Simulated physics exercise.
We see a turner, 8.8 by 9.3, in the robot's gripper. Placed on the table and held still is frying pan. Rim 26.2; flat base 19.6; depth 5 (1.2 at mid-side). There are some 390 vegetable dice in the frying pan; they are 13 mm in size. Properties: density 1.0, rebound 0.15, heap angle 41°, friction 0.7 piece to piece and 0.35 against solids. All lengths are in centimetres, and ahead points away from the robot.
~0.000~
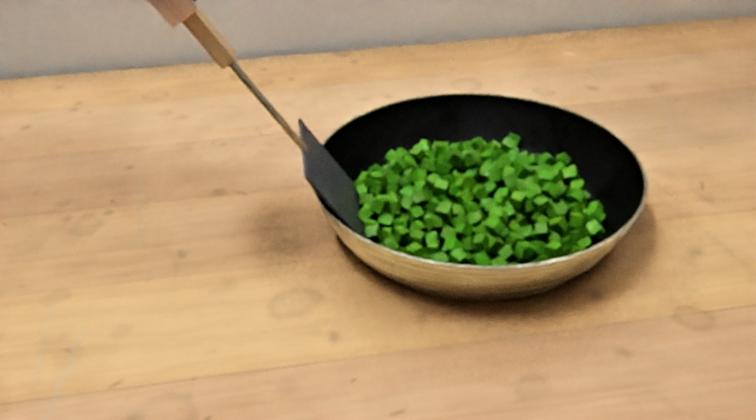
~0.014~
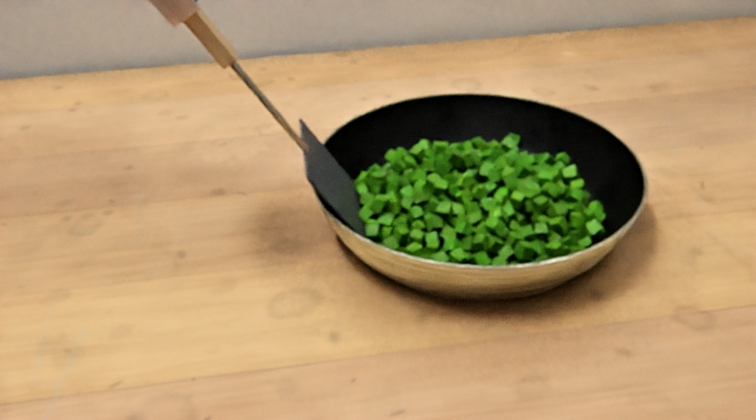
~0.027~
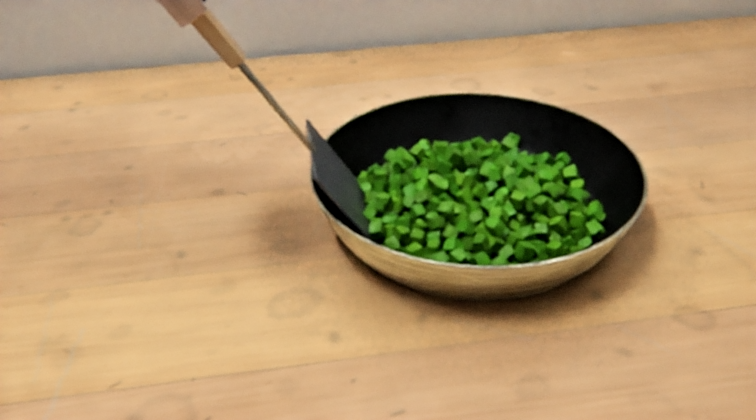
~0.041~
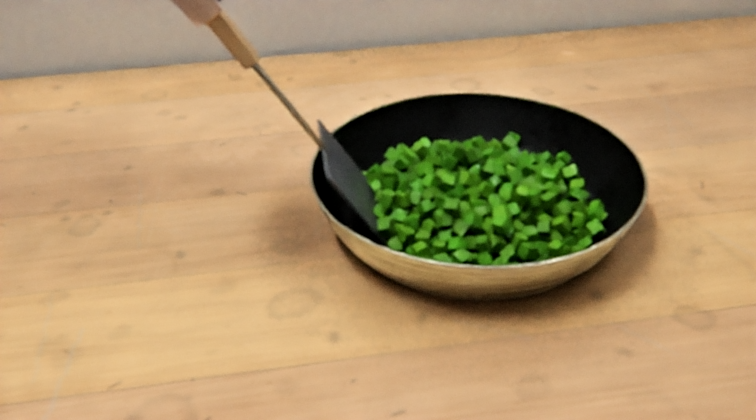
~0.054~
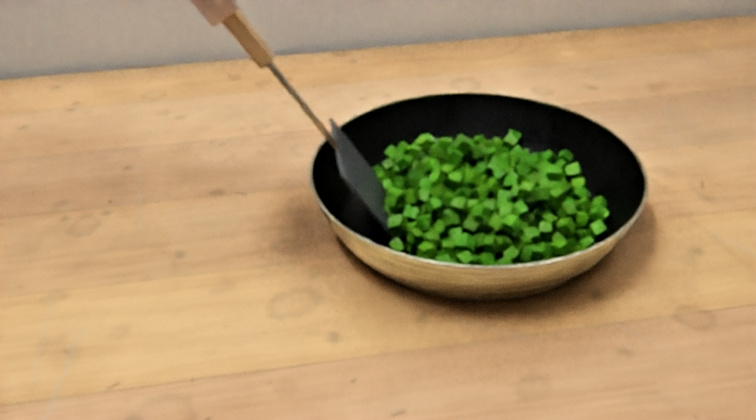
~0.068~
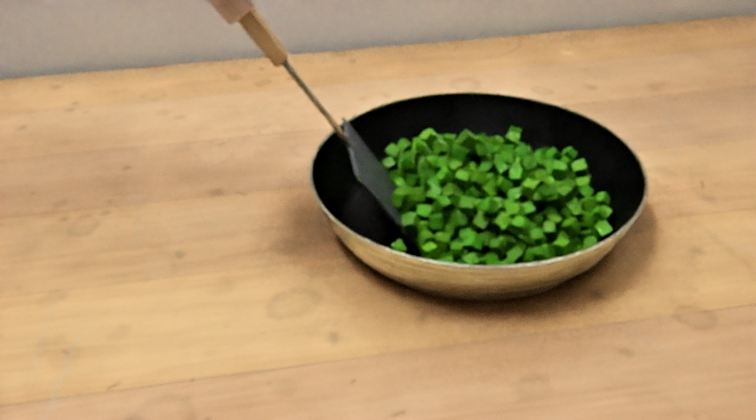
A black frying pan with a pale metallic outside, filled with a heap of bright green cubes, sits right of centre on a light wooden table, seen from above at an angle. A dark turner with a wooden handle slants in from the upper left, its blade at the pan's left side. The turner slides slowly rightward, pushing the nearest cubes, while the pan and camera stay still.
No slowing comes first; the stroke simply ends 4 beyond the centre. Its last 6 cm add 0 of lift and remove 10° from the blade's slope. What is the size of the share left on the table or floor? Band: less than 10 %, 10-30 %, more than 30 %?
Less than 10 %.
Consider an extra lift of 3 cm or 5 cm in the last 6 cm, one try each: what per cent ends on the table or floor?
You'd get some 0 per cent with the first setting and some 5 per cent with the second.
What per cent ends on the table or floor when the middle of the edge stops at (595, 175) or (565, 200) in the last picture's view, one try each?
I'd say roughly 45 per cent, then roughly 5 per cent.
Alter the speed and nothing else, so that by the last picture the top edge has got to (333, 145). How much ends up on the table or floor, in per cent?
Some 0 percent.
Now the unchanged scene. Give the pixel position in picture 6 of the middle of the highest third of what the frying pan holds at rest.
Somewhere around (557, 166) in the last picture.
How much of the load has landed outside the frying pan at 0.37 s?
It comes to some 0 in a hundred.
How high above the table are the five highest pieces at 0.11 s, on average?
Around 5 cm above the table.
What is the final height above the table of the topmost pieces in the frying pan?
Height at the end: Around 6.0 cm.
After 0.11 s, sloping 59°, highest piece 6 above the table; 387 in the frying pan.
After 0.15 s, sloping 54°, highest piece 6 above the table; 387 in the frying pan.
After 0.37 s, sloping 49°, highest piece 6 above the table; 385 in the frying pan, 2 on the table or floor.
After 1.42 s, sloping 49°, highest piece 6 above the table; 385 in the frying pan, 2 on the table or floor.
At rest, 385 in the frying pan, 2 on the table or floor. That is 1 % on the table or floor.
